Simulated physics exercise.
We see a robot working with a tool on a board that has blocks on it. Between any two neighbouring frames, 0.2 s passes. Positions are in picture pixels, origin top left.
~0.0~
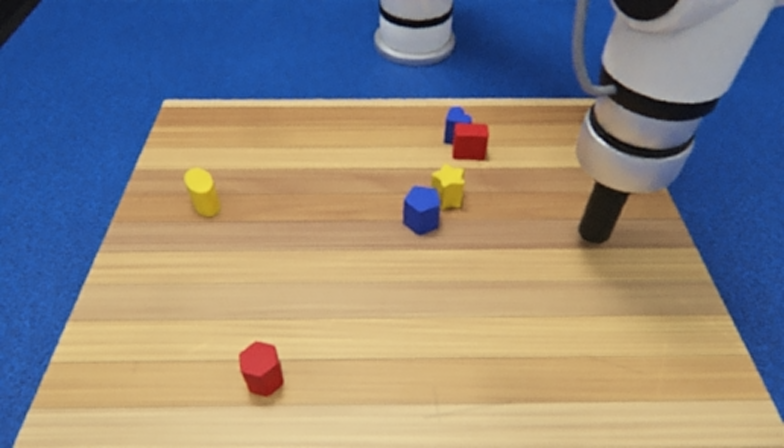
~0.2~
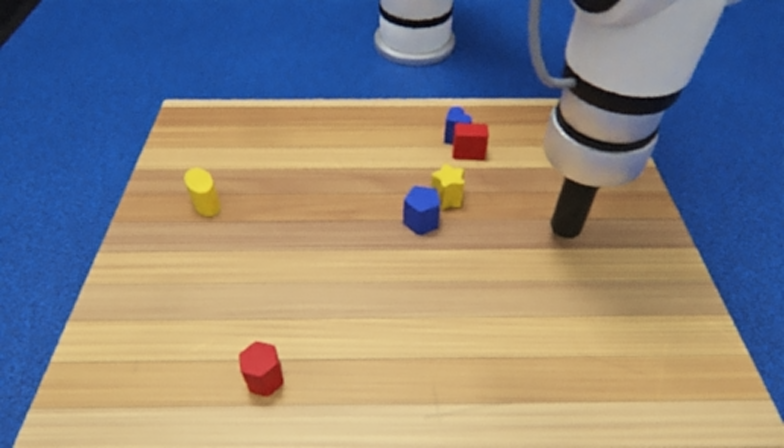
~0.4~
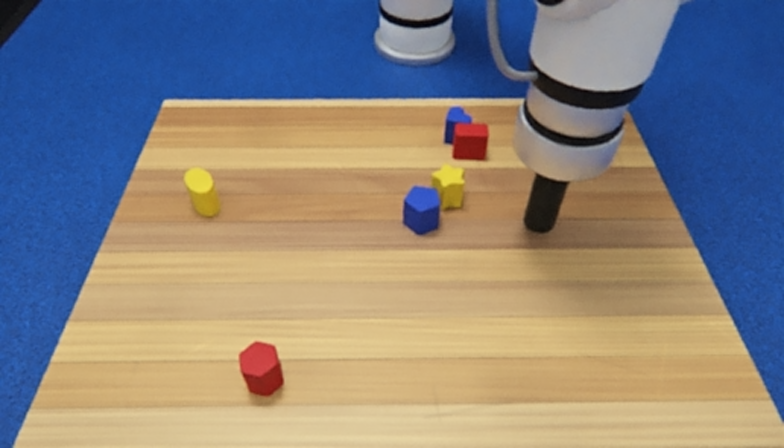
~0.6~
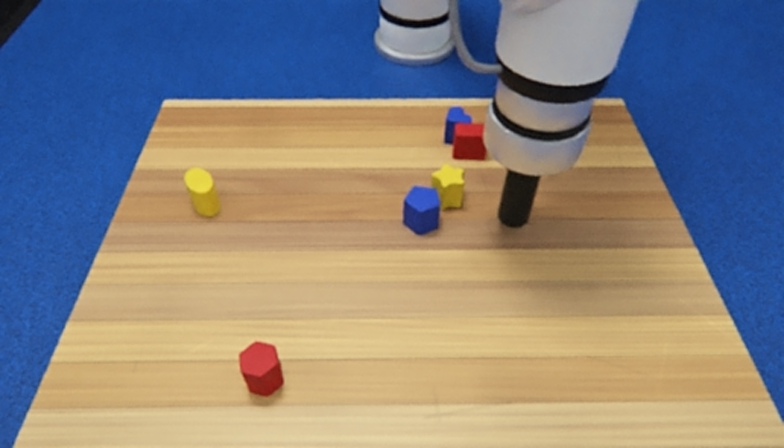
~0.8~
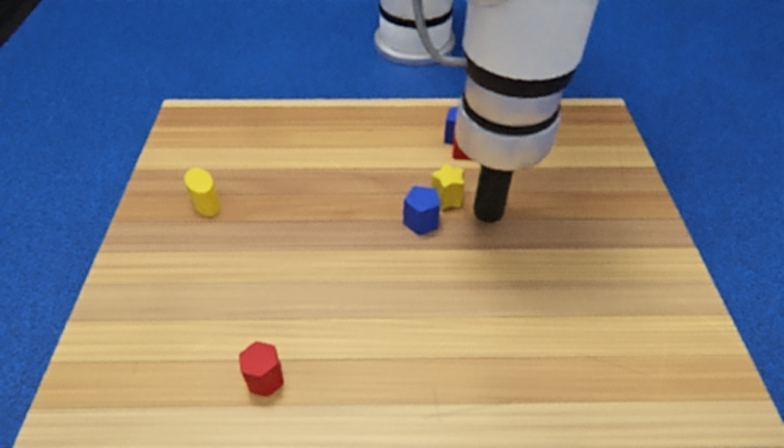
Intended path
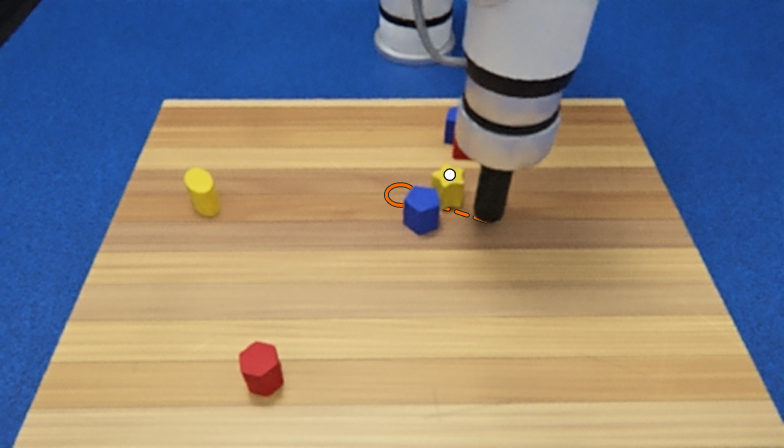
A robot arm moves its black tool left across a wooden board toward still blocks.
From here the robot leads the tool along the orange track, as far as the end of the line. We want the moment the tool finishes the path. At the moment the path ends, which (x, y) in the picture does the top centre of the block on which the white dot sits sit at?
The centre of its top face lies at (416, 155).
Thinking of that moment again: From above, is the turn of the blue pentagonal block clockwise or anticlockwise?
Verdict: Counterclockwise.
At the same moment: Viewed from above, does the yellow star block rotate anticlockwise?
Answer: No.
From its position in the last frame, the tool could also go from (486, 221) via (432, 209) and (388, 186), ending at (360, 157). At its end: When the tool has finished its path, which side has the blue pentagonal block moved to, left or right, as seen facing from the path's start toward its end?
The answer is left: Facing from the path's start to its end, that's where the blue pentagonal block shifts.
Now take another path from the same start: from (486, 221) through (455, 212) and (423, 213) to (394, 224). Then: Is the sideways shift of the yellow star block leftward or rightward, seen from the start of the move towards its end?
Seen from start to end, it moves right.
Drawn move, straight from (486, 221) to (401, 195); the dot is on the yellow star block.
On the path given first. Halfway along, tool at (444, 198); yellow star block at (430, 163), turned 30° clockwise.
At the end, tool at (401, 186); blue pentagonal block at (409, 197), turned 60° anticlockwise; yellow star block at (416, 155), turned 115° clockwise.
